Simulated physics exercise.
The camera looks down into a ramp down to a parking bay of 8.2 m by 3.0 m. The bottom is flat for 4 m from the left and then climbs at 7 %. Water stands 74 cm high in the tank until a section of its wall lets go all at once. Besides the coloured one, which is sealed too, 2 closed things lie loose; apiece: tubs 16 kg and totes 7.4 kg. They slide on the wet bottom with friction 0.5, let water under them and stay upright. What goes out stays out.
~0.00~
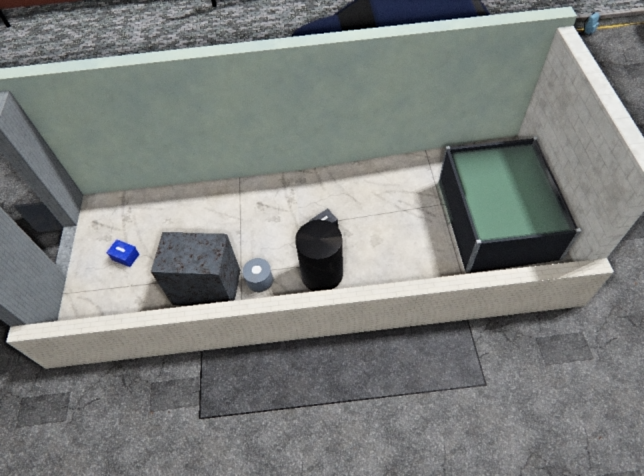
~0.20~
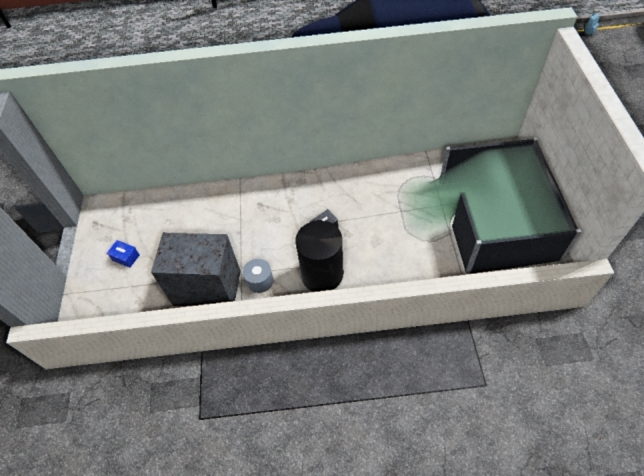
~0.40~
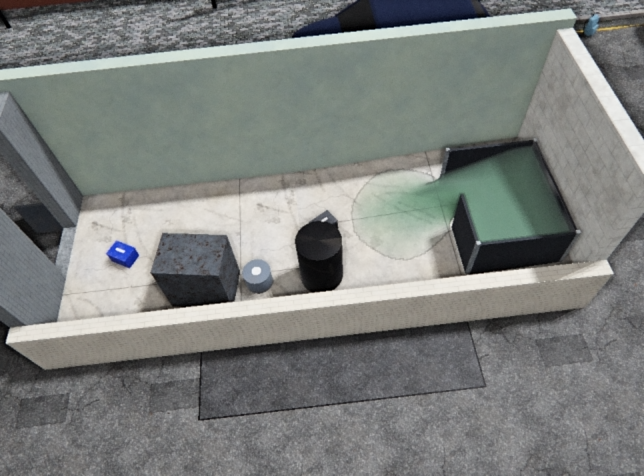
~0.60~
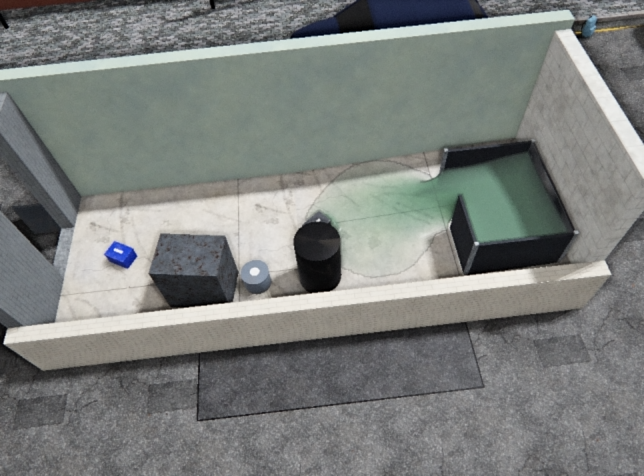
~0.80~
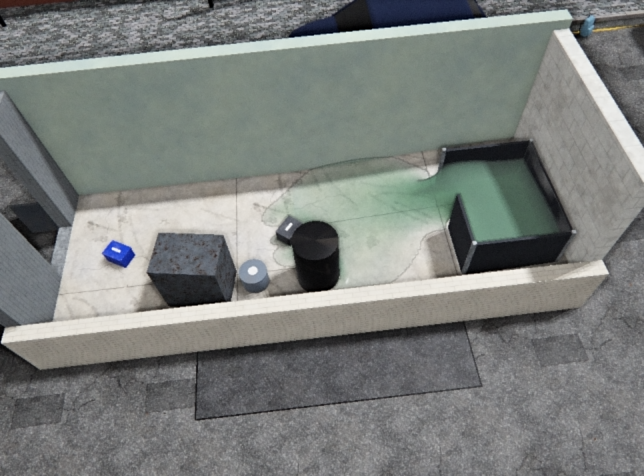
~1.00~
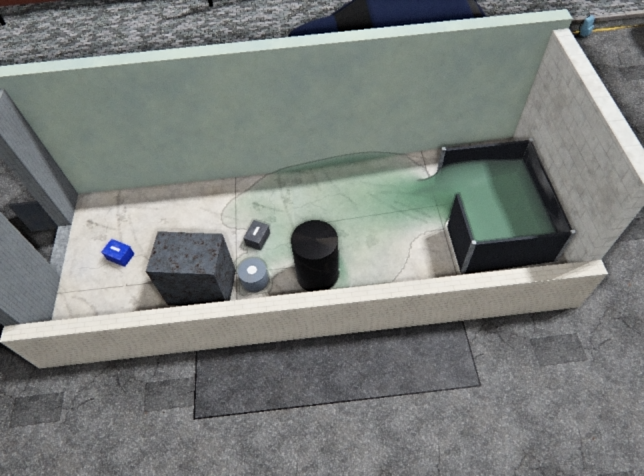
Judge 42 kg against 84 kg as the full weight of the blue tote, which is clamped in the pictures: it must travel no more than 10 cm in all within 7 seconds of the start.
Verdict: The lower weight is enough.
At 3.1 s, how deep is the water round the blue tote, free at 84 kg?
Roughly 11 cm.
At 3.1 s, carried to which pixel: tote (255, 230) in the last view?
Near (46, 238).
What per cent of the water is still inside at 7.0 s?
Some 66 per cent remains.
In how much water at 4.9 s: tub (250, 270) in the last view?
About 5 cm.
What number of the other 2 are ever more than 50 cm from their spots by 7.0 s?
I count 1.
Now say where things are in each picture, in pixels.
In the first picture, the blue tote at (121, 250), on the bottom; water covers 2.6 m2; 0 of 3 have shifted.
In the second picture, the blue tote at (121, 250) rests on the ground; 3.5 m2 under water; 0 of 3 have shifted.
In the third picture, the blue tote at (120, 251) rests on the ground; water covers 5.0 m2; 0 of 3 have shifted.
In the fourth picture, the blue tote at (118, 251), on the bottom; 6.8 m2 under water; 1 of 3 have shifted.
In the fifth picture, the blue tote at (116, 250) rests on the ground; 8.4 m2 under water; 1 of 3 have shifted.
In the sixth picture, the blue tote at (115, 249) rests on the ground; water covers 10.1 m2; 1 of 3 have shifted.
After 1.4 s the blue tote would be 0 cm from its start with 42 kg and 0 cm from its start with 84 kg; 0 cm of water round it then.
After 3.1 s the blue tote would be 3 cm from its start with 42 kg and 0 cm from its start with 84 kg; 11 cm of water round it then.
After 4.9 s the blue tote would be 3 cm from its start with 42 kg and 0 cm from its start with 84 kg; 11 cm of water round it then.
After 7.0 s the blue tote would be 3 cm from its start with 42 kg and 0 cm from its start with 84 kg; 12 cm of water round it then.
